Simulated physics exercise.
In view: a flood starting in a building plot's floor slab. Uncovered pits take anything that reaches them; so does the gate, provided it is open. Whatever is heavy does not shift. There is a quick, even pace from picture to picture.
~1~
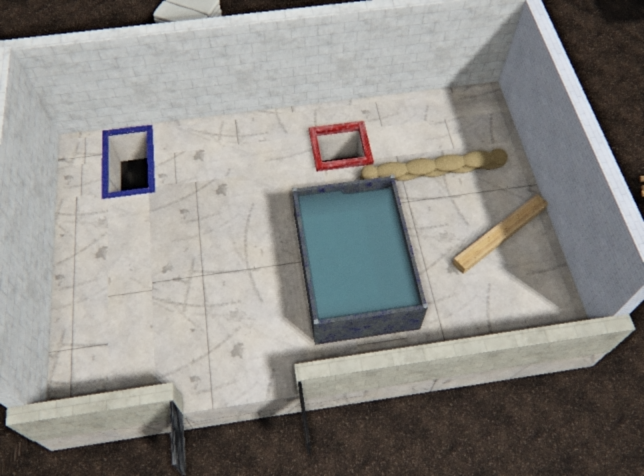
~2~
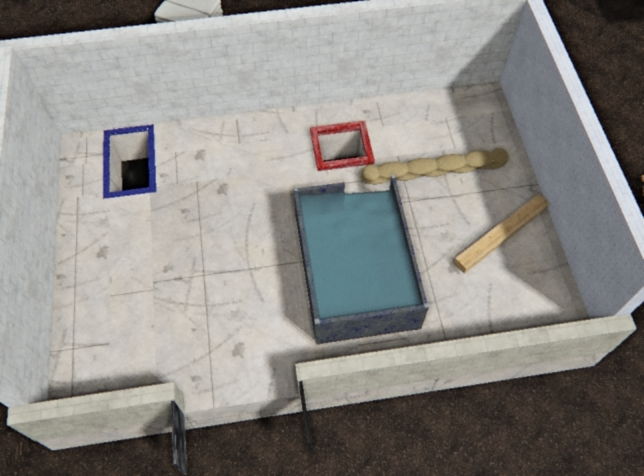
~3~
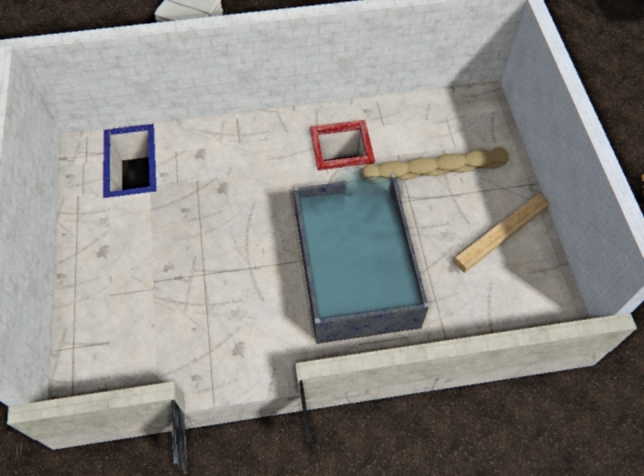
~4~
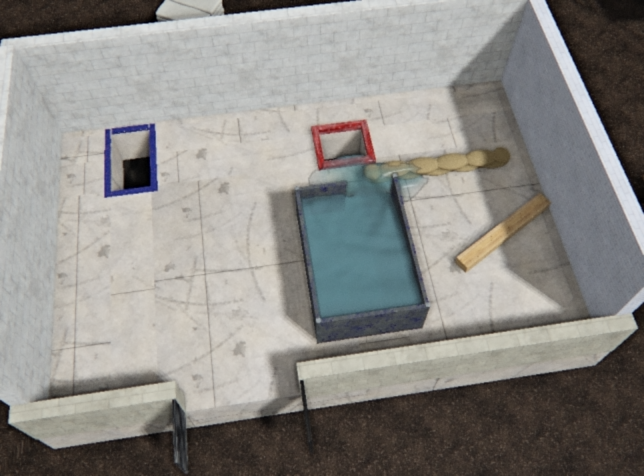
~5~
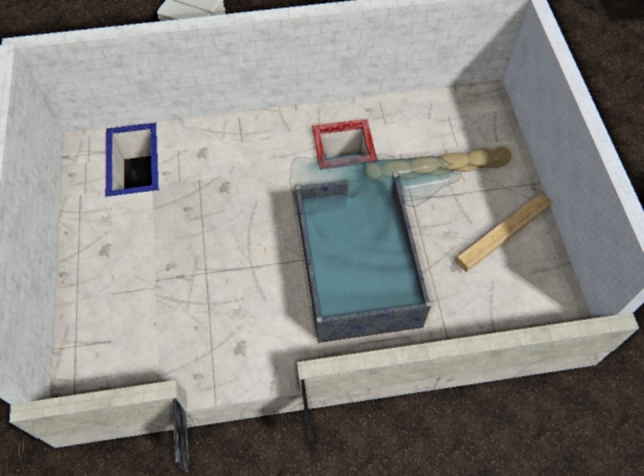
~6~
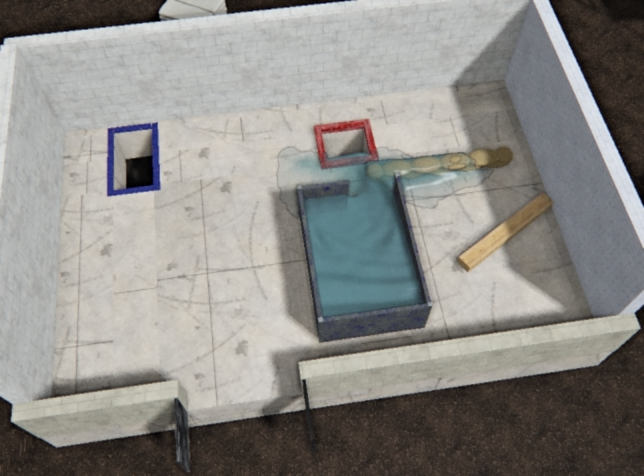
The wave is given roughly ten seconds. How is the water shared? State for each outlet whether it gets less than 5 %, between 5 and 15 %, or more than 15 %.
Outcome. The gate gets less than 5 %. The blue pit gets between 5 and 15 %. The red pit gets more than 15 %.
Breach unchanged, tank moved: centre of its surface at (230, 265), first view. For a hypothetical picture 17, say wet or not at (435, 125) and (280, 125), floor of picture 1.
In the order given, swamped and swamped.
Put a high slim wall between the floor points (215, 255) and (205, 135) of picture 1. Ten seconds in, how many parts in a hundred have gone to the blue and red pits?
I'd say the blue pit takes roughly 4 %, the red pit roughly 25 %.
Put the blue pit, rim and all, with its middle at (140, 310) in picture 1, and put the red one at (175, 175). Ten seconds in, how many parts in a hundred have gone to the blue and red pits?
Log, per cent - blue: 6, red: 2.
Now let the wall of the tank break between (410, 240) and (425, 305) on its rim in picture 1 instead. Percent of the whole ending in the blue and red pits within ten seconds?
Near enough: Blue 4 percent, red 0 percent.
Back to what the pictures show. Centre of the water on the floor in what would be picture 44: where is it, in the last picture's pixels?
About (377, 206) in the last view.
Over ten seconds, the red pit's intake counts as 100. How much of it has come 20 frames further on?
Some 75 per cent.
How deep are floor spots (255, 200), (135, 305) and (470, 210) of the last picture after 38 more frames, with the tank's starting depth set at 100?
2, 0, 10 %.
A moment on, water covers 20 % of the floor; the gate 0 %, the blue pit 0 %, the red pit 7 %.
Next, water covers 35 % of the floor; the gate 0 %, the blue pit 0 %, the red pit 12 %.
Then, water covers 40 % of the floor; the gate 0 %, the blue pit 3 %, the red pit 16 %.
Later, water covers 55 % of the floor; the gate 0 %, the blue pit 8 %, the red pit 20 %.
In the end, water covers 70 % of the floor; the gate 0 %, the blue pit 13 %, the red pit 21 %.
